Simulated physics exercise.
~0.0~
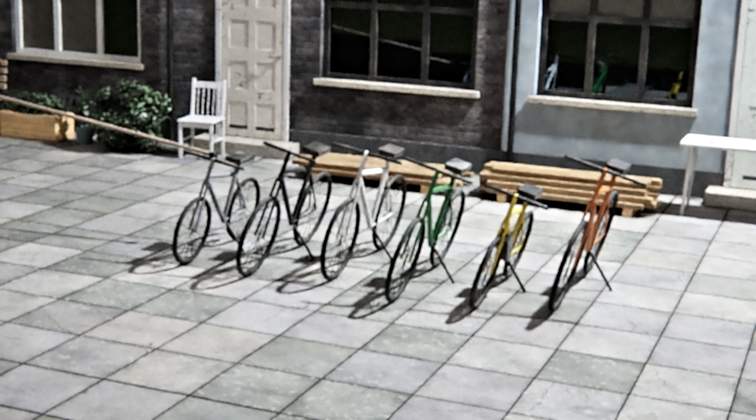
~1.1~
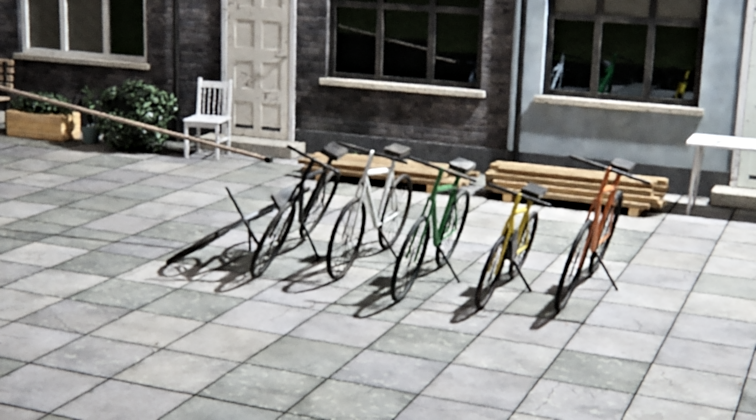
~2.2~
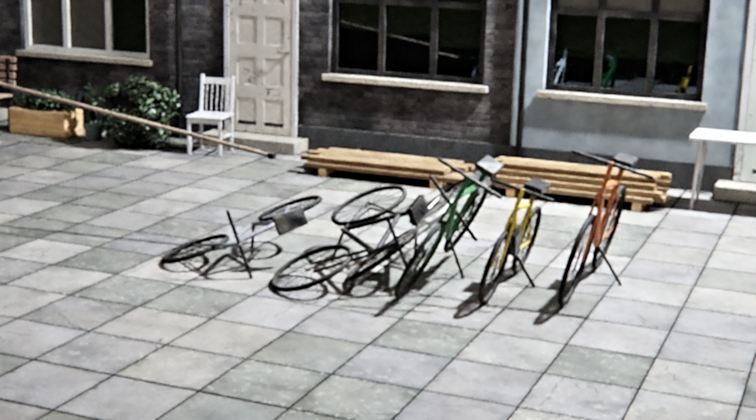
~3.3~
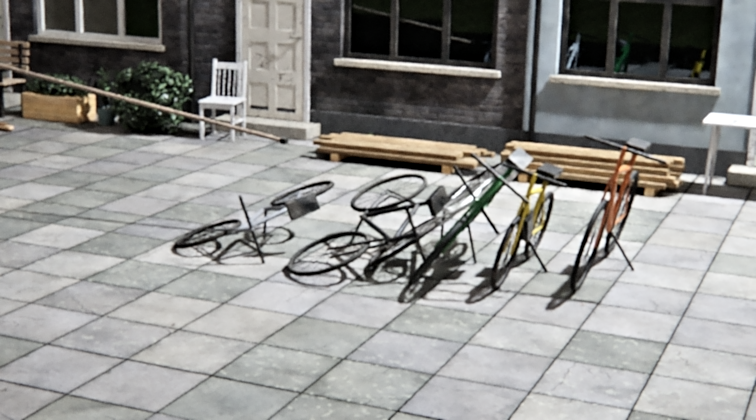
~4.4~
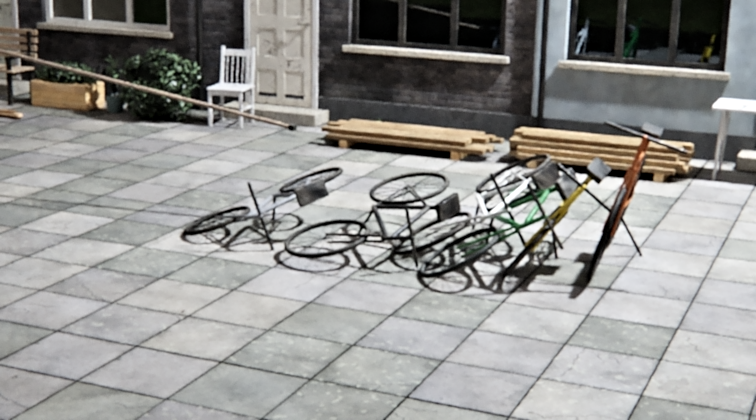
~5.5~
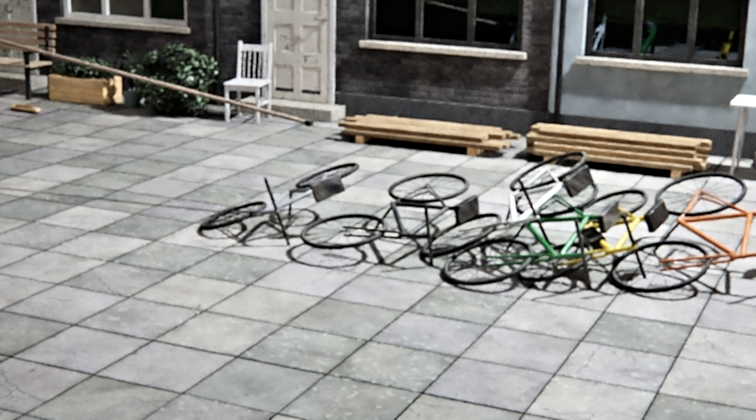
A long pole moved right toward a row of six parked bicycles on a paved yard, and the nearest one toppled over. The others then fell to the right one after another, through green and yellow to orange, until all lay on the ground.
